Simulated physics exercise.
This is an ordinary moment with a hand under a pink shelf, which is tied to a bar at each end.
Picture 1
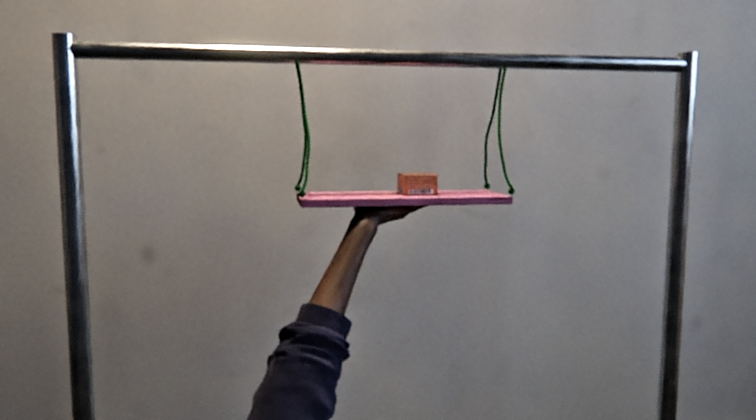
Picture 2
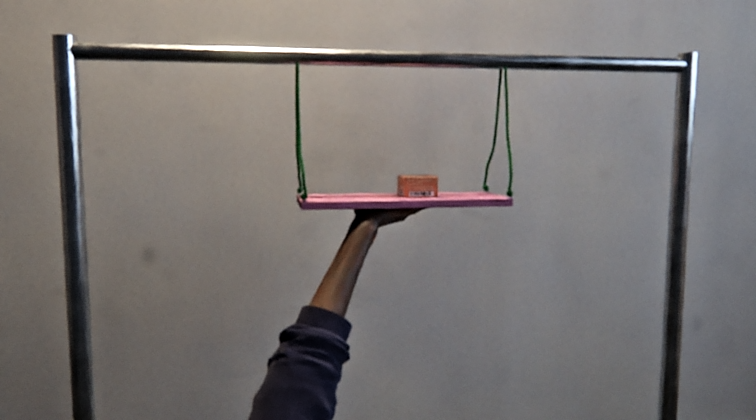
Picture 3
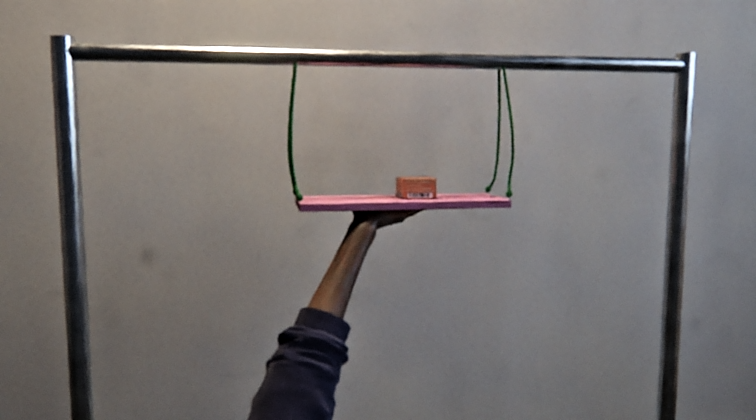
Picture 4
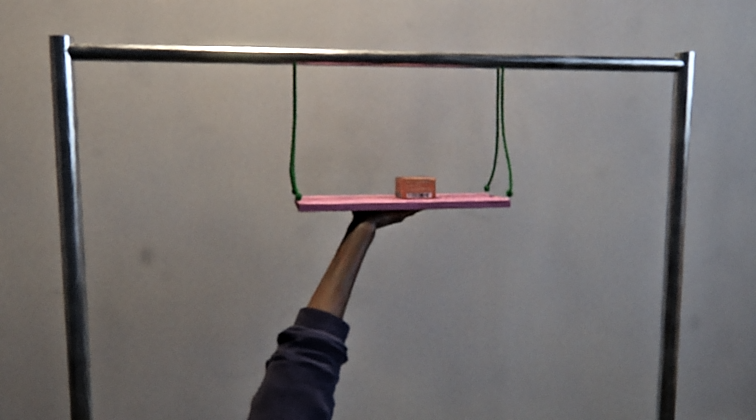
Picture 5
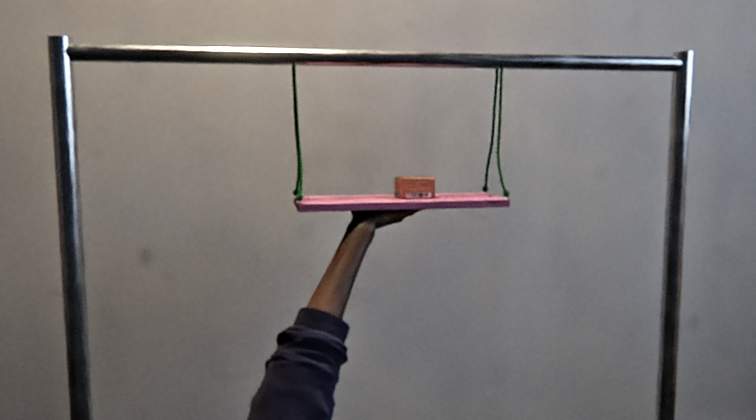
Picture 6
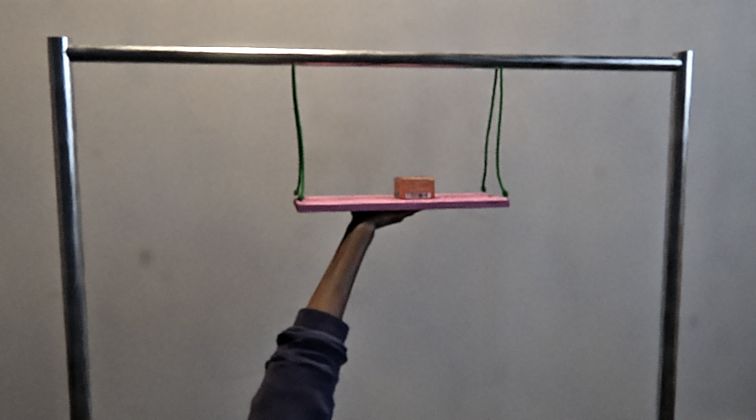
Beneath a metal bar between two upright posts, against a plain grey wall, a pink shelf hangs on green strings with a small orange box on top. A hand in a dark sleeve supports the shelf from below. The strings shift slightly, while the shelf, box and arm stay almost still.
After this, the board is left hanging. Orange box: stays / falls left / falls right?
Stays.
Then, 0.26 s later than the last view, board level; box on the board near (414, 190).
Finally, board level; box on the board near (414, 191). The orange box keeps its place.
